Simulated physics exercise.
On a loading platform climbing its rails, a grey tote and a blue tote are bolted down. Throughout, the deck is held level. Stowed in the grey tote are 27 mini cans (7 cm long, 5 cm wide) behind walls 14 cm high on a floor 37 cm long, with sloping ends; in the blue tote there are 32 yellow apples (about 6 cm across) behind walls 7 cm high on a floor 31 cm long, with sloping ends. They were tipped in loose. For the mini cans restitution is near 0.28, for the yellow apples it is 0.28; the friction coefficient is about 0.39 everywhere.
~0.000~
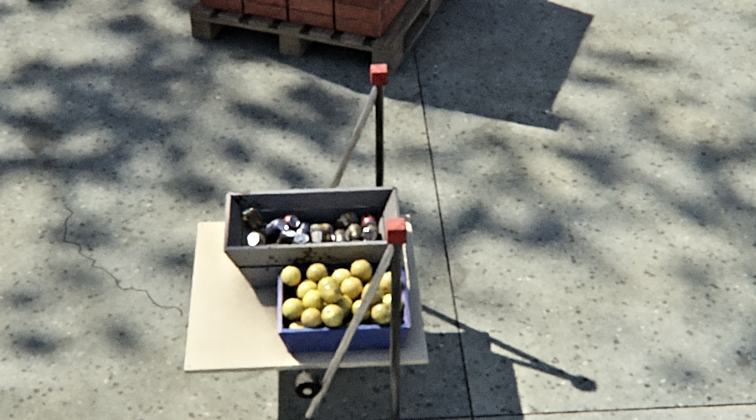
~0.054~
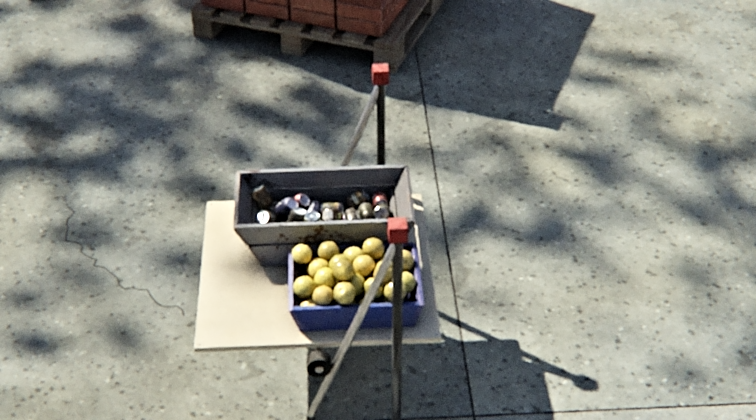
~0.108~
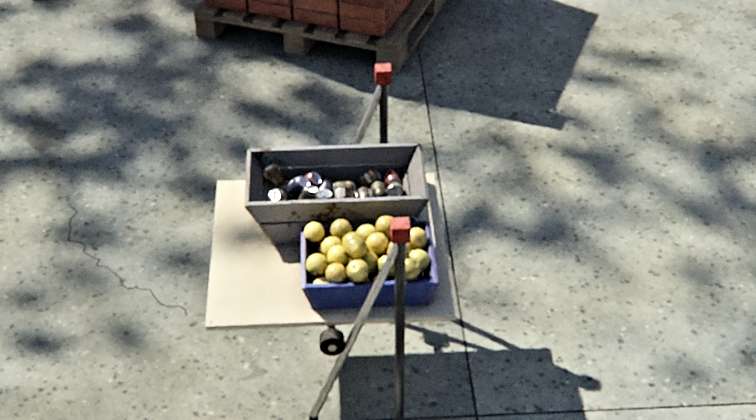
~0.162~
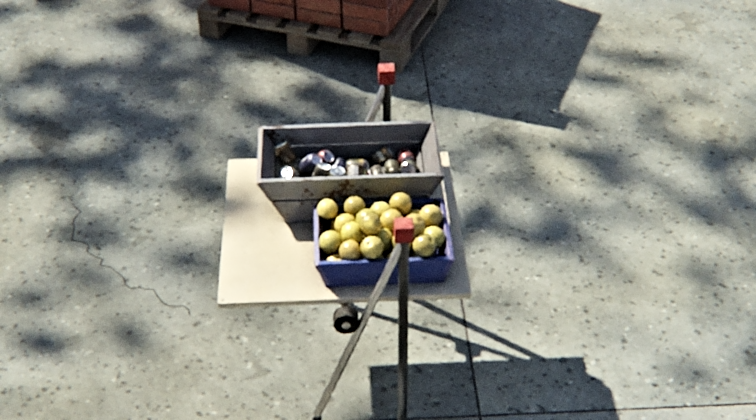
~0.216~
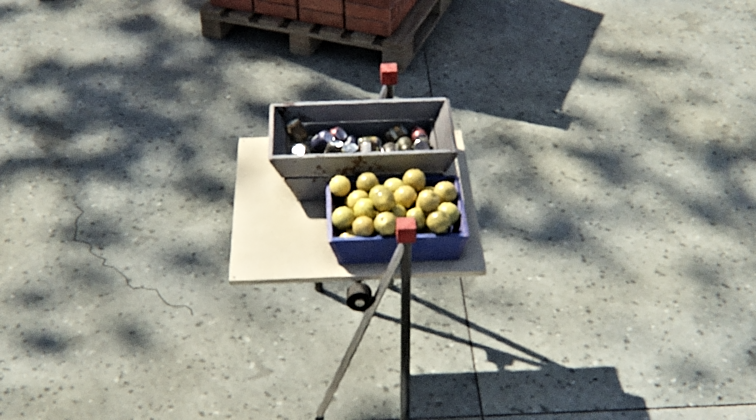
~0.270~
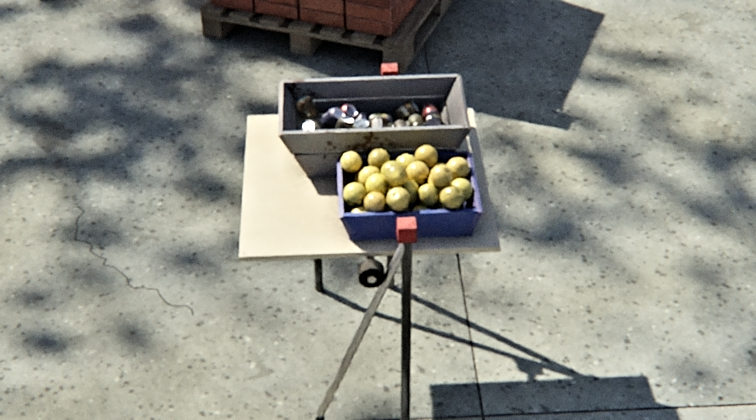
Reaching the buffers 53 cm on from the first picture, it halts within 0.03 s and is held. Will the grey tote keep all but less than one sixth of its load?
Yes, under a sixth is lost.
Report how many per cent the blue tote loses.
Loss for the blue tote - 40 per cent.
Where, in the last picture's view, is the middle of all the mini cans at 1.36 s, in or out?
Roughly (404, 108).
After 0.31 s, it meets the buffers.
After 0.43 s, grey tote 27 in, 0 out and blue tote 31 in, 1 out.
After 0.59 s, grey tote 26 in, 1 out and blue tote 22 in, 10 out.
After 0.81 s, grey tote 26 in, 1 out and blue tote 20 in, 12 out.
When it is over (at 1.36 s), grey tote 26 in, 1 out and blue tote 20 in, 12 out. Asked share, 1 of 27, 4 per cent.
